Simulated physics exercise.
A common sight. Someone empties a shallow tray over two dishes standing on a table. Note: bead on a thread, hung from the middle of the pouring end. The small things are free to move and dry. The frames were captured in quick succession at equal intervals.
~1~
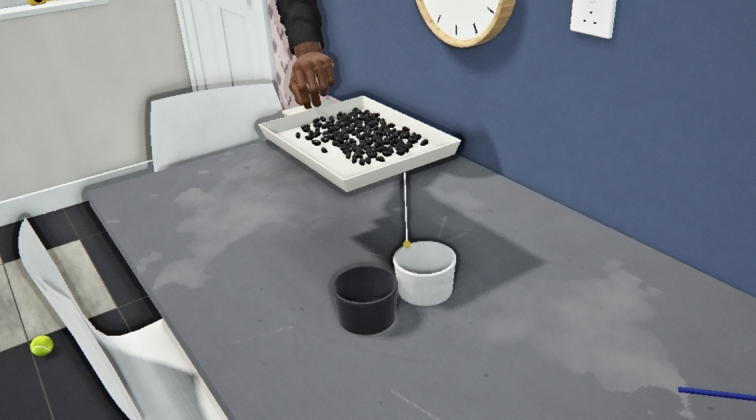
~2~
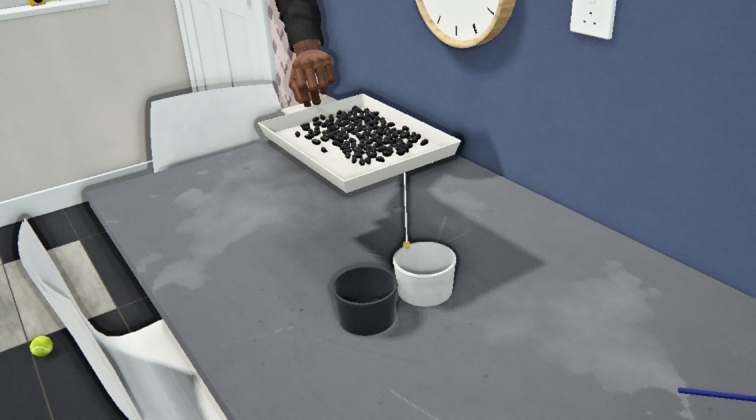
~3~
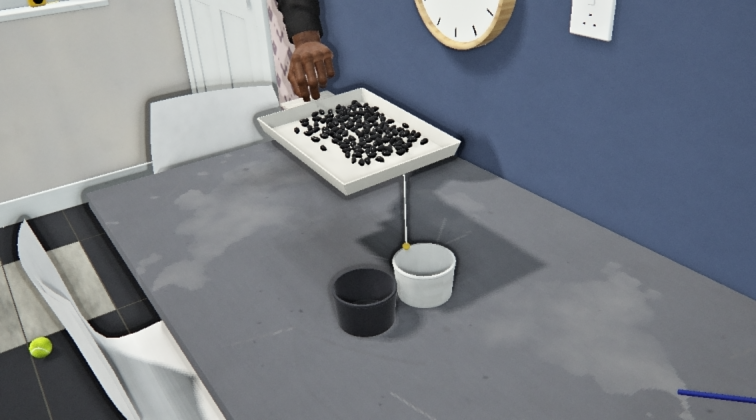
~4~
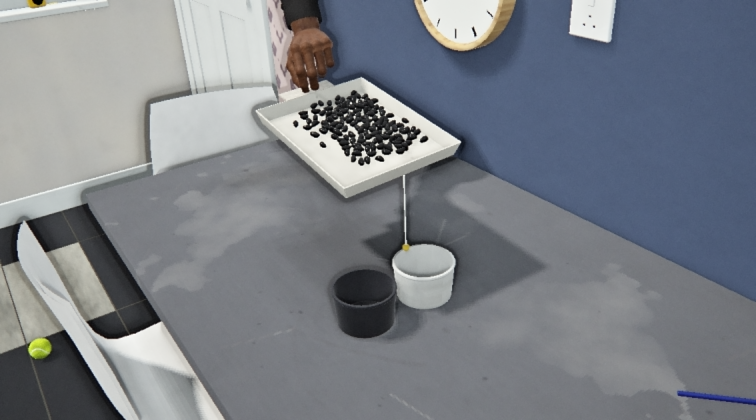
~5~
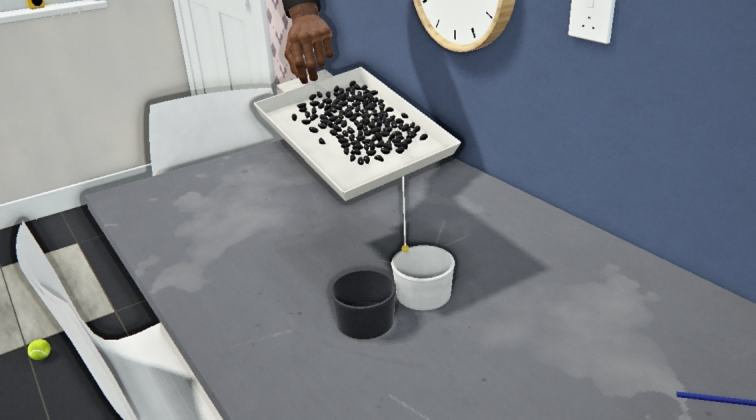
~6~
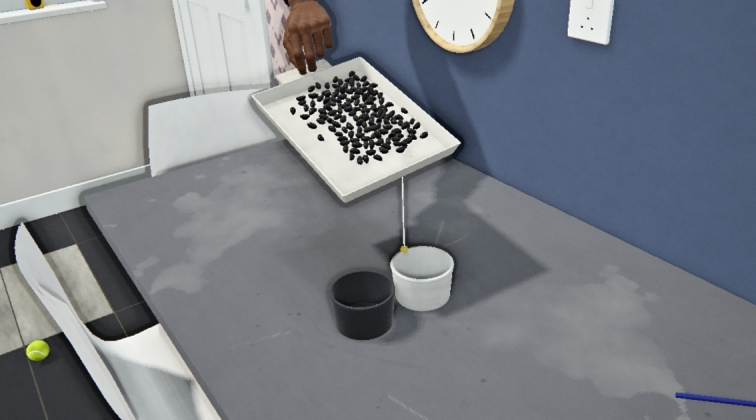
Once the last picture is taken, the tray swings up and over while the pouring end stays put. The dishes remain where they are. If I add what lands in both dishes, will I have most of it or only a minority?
Most of it finds a dish.
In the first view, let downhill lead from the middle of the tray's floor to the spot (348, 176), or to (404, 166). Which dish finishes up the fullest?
I'd say the one to the left first, then the one to the right.
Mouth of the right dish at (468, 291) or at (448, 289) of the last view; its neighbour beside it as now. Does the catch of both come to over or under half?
In order, they'd catch a minor share, and next a minor share.
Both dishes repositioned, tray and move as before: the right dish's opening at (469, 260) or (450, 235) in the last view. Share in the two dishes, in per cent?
You'd get near 40 per cent and afterwards near 0 per cent.
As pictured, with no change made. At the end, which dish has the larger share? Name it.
Fuller at the end: The leftward one.
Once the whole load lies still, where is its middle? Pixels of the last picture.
About (372, 316).
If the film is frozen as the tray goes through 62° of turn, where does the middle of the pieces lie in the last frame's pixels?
Somewhere near pixel (375, 171).
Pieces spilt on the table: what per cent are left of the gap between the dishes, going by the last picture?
Left share: Close to 20 %.
Just after the last frame, tray tipped steeply; almost all on the tray; about a tenth in the air.
A moment on, tray tipped right over; roughly a third on the tray; roughly a quarter in the left dish; about a tenth in the right dish; about a tenth outside both; roughly a quarter in the air.
Further on, tray tipped past a quarter turn; roughly two thirds in the left dish; about a tenth in the right dish; roughly a quarter outside both.
When it is over, tray tipped past a quarter turn; roughly two thirds in the left dish; about a tenth in the right dish; roughly a quarter outside both.
